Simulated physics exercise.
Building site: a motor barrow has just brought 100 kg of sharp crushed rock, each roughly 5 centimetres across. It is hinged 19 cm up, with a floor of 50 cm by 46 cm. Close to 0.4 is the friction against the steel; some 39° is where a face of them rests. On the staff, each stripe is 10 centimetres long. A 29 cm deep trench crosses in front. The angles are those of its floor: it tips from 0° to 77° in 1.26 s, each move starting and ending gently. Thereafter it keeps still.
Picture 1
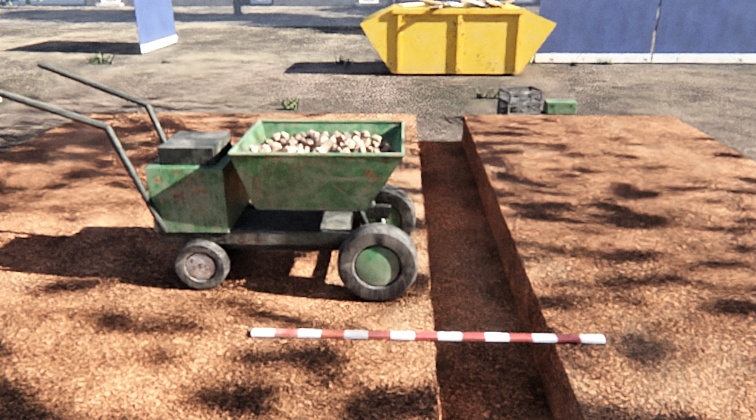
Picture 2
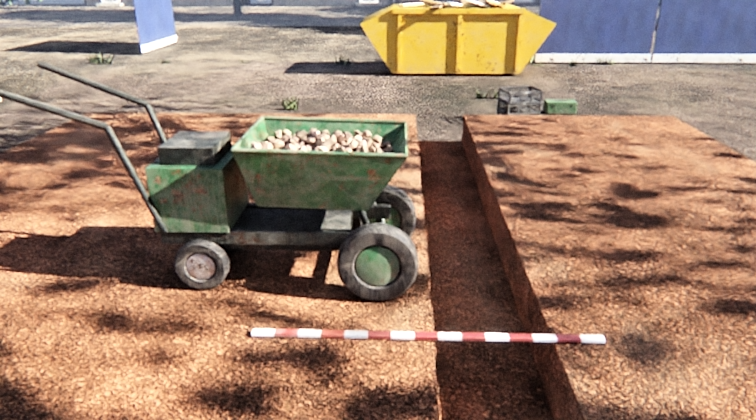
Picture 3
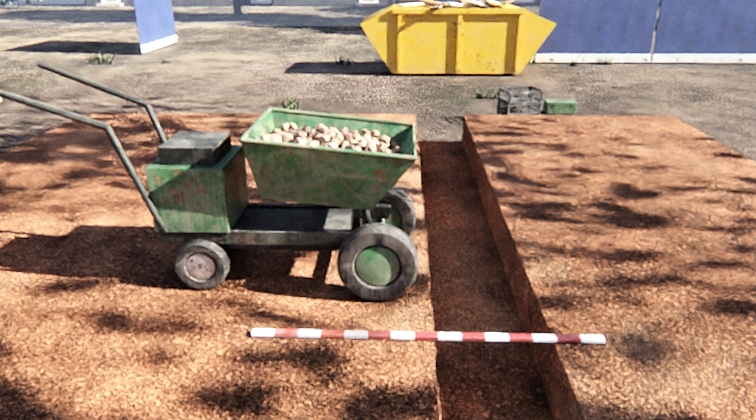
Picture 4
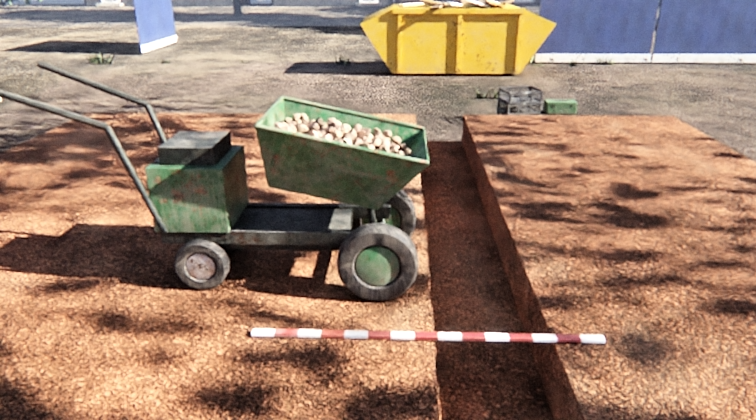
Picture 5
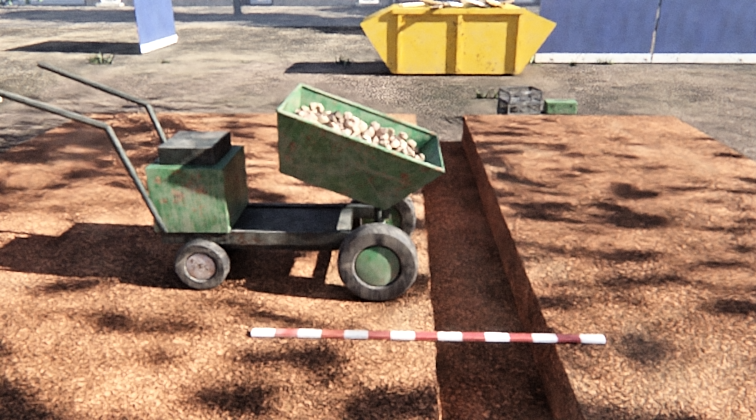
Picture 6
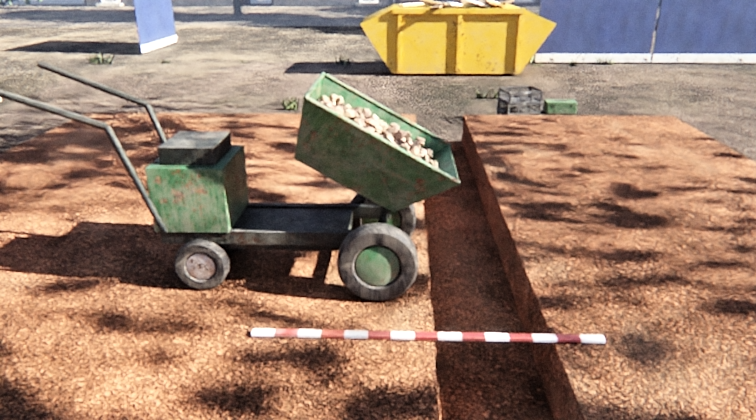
The footage shows a green motor barrow loaded with crushed rock standing beside a trench on a building site, its skip tilting forward to the right, slowly at first and then more steeply, while the wheels stay still.
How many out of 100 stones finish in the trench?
About 72 of them.
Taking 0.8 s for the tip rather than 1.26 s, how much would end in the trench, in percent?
In that case, around 60%.
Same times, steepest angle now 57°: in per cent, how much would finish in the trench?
Then about 15 per cent.
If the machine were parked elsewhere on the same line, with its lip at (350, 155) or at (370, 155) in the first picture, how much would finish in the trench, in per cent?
Roughly 90 percent for the first, and 90 percent for the second.
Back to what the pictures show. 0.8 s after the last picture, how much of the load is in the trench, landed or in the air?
Around 20 per cent of it, at that instant.
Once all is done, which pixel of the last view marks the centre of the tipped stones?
Centre estimate: Around (504, 307).
Then, 0.4 s after the last picture the floor is at 65°, 100 % in the skip; the foremost stones are at (501, 224).
Then, 0.8 s after the last picture the floor is at 77°, 66 % in the skip, 22 % in the trench, 12 % past the trench; the foremost stones are at (581, 277).
Then, 1.2 s after the last picture the floor is at 77°, 43 % in the skip, 38 % in the trench, 19 % past the trench; the foremost stones are at (632, 279).
Then, 3.1 s after the last picture the floor is at 77°, 10 % in the skip, 72 % in the trench, 19 % past the trench; the foremost stones are at (636, 278).
